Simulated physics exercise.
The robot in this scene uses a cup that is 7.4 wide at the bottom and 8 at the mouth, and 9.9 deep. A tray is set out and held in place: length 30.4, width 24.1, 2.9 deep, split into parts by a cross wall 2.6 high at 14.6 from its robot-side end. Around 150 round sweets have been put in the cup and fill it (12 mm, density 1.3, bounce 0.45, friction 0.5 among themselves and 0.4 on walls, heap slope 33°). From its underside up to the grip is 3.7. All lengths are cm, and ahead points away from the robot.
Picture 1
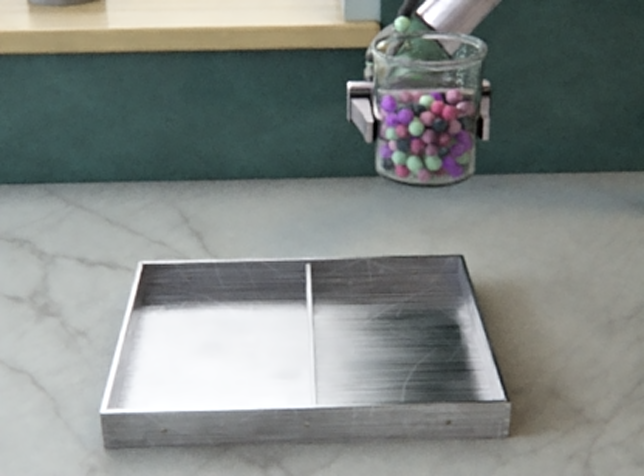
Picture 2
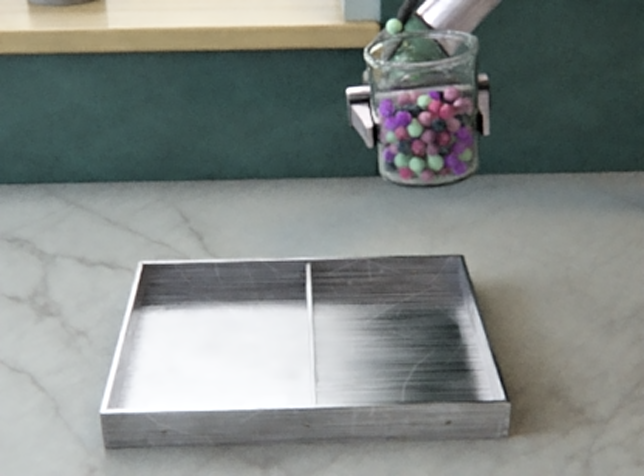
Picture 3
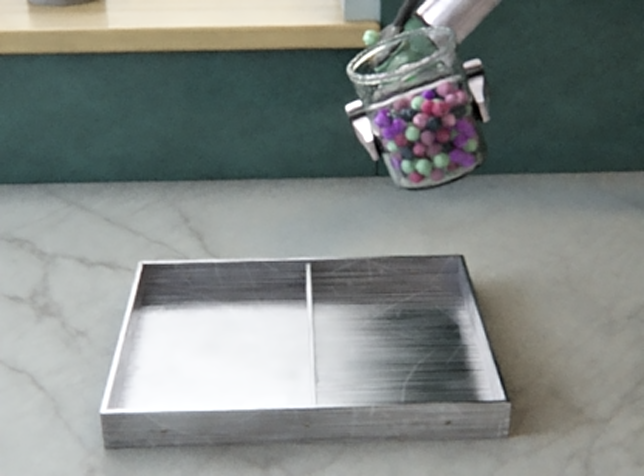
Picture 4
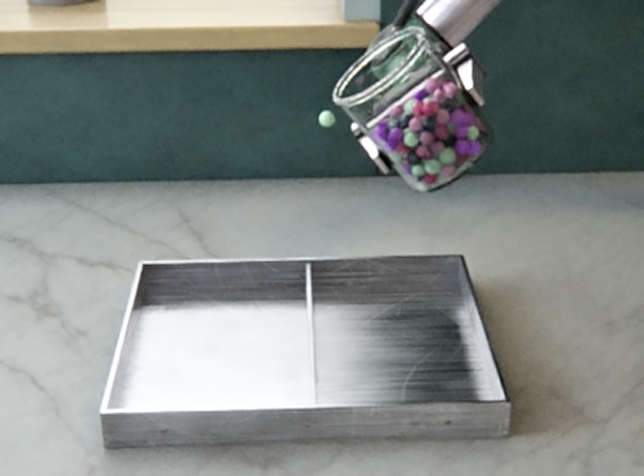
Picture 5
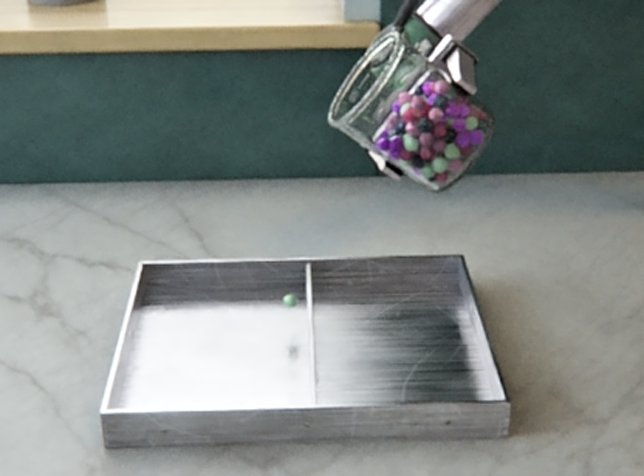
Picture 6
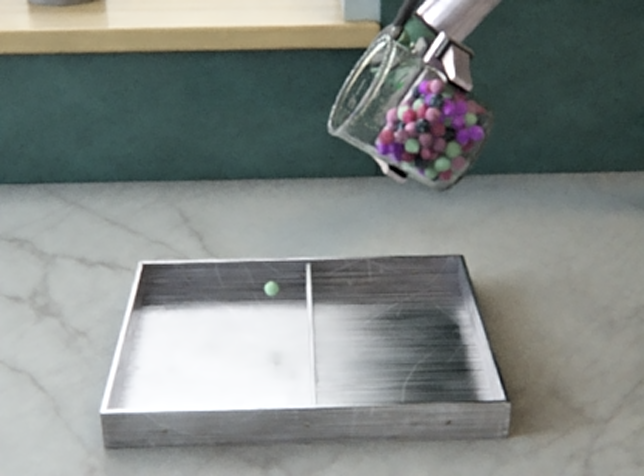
A glass cup of colourful balls tilts left, and one green ball drops into the tray.
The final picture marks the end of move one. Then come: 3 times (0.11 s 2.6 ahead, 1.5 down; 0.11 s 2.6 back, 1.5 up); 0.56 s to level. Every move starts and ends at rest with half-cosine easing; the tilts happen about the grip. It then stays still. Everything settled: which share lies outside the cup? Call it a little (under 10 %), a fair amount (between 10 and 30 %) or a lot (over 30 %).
A little.
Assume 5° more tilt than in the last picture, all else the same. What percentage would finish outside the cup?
It would be near 0 per cent.
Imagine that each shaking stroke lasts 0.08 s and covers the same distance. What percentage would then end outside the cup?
Around 0 percent.
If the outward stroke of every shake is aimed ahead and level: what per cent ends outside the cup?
I'd reckon around 5 per cent.
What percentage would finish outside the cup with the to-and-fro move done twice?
Expected share: About 0 %.
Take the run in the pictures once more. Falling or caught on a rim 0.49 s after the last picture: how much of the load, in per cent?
My guess is some 0 in a hundred.
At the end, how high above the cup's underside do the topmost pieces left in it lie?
It reaches close to 8.5 cm in the end.
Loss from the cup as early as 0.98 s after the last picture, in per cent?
Some 0 per cent.
Then, 0.49 s after the last picture, tilted 57° forward, highest piece 23 above the table; 148 in the cup, 1 in the far-side part.
Then, 0.98 s after the last picture, tilted 23° forward, highest piece 25 above the table; 148 in the cup, 1 in the far-side part.
Then, 1.42 s after the last picture, level, highest piece 26 above the table; 148 in the cup, 1 in the far-side part.
Then, 2.47 s after the last picture, level, highest piece 26 above the table; 148 in the cup, 1 in the far-side part.
Final count, 148 in the cup, 1 in the far-side part. That is 1 % outside the cup.
